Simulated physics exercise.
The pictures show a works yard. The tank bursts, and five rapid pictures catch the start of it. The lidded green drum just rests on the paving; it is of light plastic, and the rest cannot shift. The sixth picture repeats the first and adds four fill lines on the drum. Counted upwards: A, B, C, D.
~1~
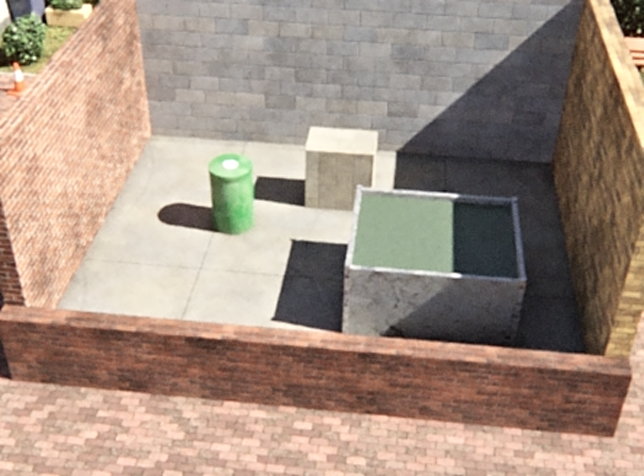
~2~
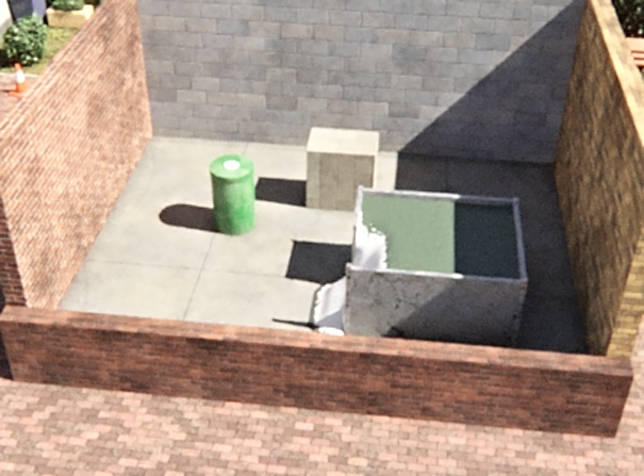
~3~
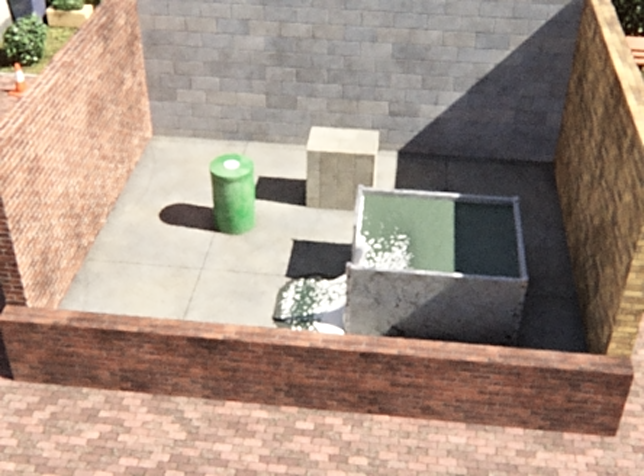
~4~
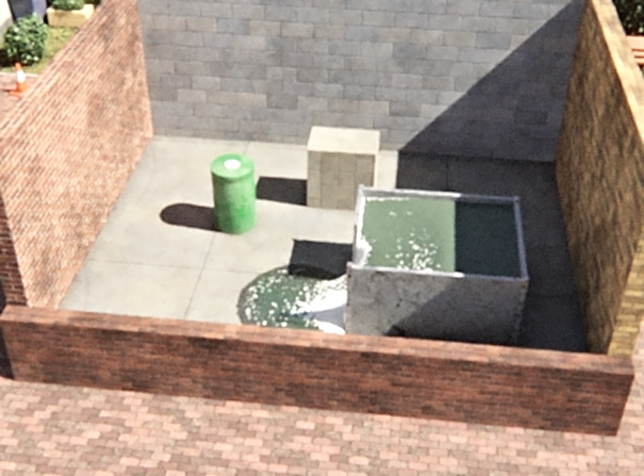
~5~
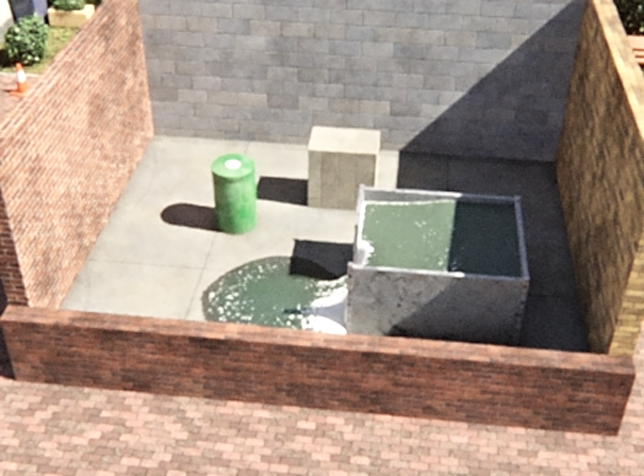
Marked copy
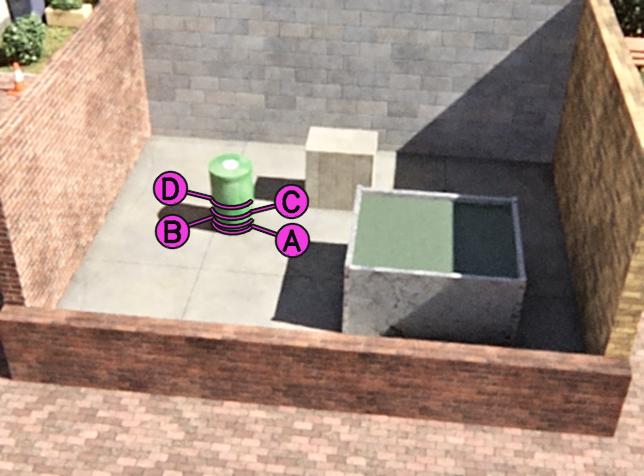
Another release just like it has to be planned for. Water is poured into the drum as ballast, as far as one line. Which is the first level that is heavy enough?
B will do.
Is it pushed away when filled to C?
No, that is safe.
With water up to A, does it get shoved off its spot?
Yes, that goes wrong.
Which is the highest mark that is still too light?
Mark A.
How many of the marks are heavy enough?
Three of them.
On the marked copy, A at (229, 232); B at (229, 226); C at (228, 218); D at (228, 207); from the bottom up A, B, C, D.
With A, it is pushed about its own width away.
With B, it does not move.
With C, it does not move.
With D, it does not move.
